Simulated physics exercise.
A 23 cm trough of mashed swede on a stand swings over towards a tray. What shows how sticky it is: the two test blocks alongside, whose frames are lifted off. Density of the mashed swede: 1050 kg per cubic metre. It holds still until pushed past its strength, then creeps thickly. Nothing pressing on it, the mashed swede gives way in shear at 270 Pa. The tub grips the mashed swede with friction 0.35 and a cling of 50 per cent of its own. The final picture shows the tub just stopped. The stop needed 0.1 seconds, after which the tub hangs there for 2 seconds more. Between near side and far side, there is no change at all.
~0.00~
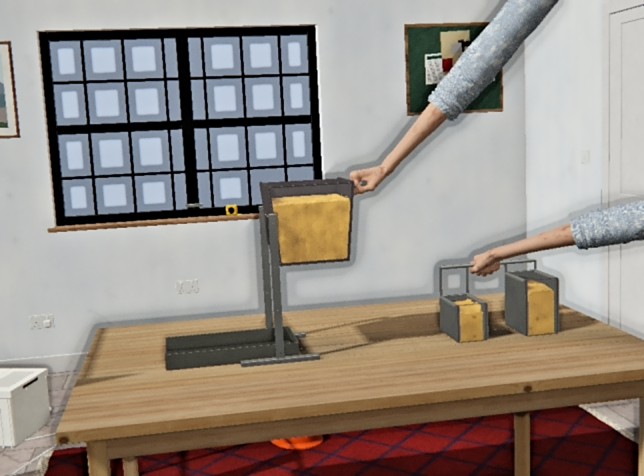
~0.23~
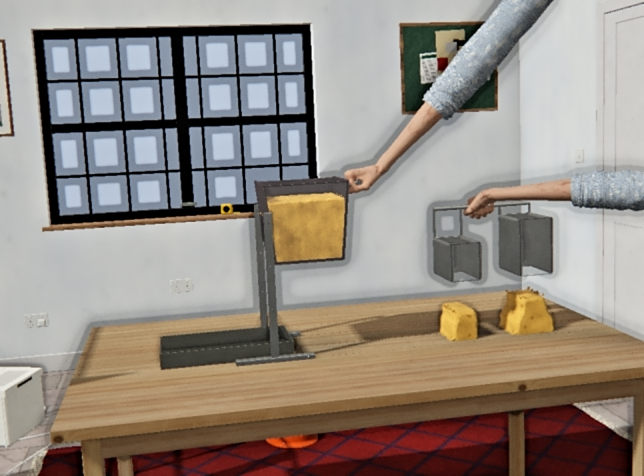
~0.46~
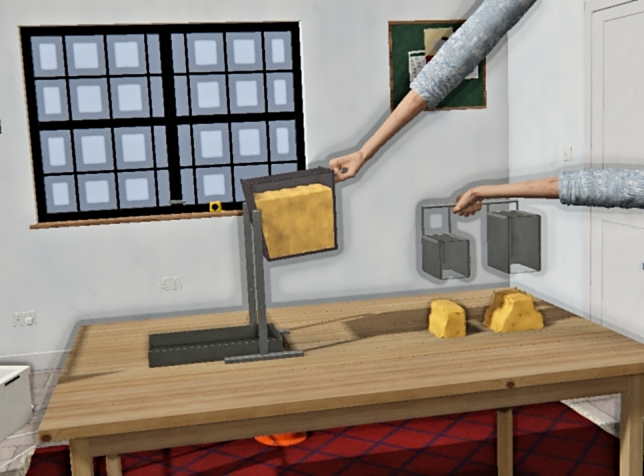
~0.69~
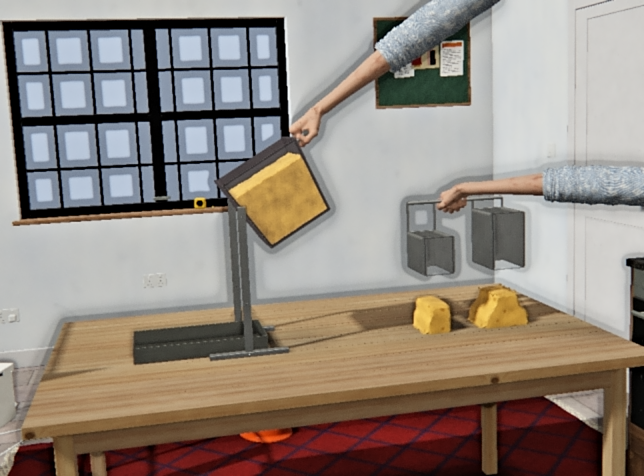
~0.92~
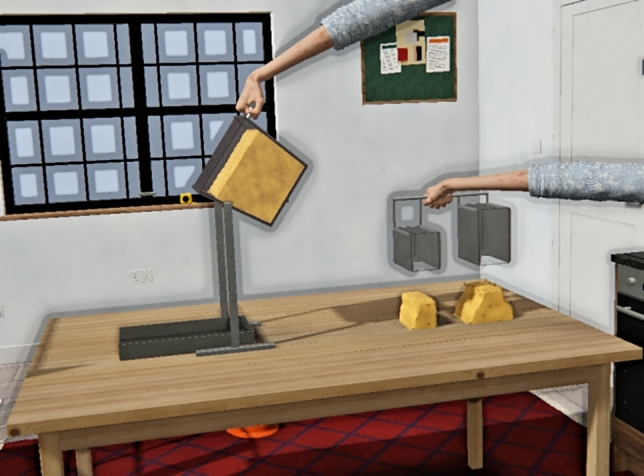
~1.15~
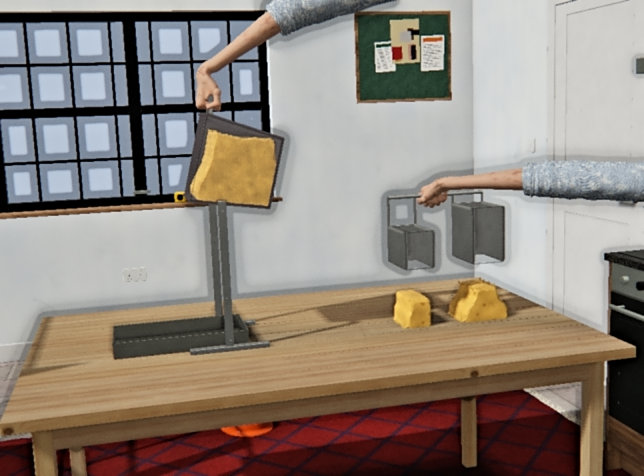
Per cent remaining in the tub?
Roughly 71 %.
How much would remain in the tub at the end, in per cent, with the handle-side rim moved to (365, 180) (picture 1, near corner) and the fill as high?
Near 55 per cent.
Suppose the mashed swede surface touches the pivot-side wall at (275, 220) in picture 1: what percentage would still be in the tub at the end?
It would be close to 100 percent.
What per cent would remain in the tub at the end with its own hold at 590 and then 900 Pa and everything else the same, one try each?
Roughly 100 % followed by roughly 100 %.
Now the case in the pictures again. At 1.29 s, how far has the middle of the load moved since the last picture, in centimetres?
It has gone close to 3 cm.
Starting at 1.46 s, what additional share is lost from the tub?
Load share from then on: Near 10 %.
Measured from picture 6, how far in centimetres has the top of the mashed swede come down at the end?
About 7 cm.
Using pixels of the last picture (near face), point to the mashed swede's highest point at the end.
On the near face, the top ends up close to (241, 156).
After 1.29 s, the tub is at 76 degrees and holds 96 %.
After 1.46 s, the tub is at 76 degrees and holds 82 %.
After 1.63 s, the tub is at 76 degrees and holds 73 %.
After 1.80 s, the tub is at 76 degrees and holds 71 %.
After 3.15 s, at the end, the tub is at 76 degrees and holds 71 %.
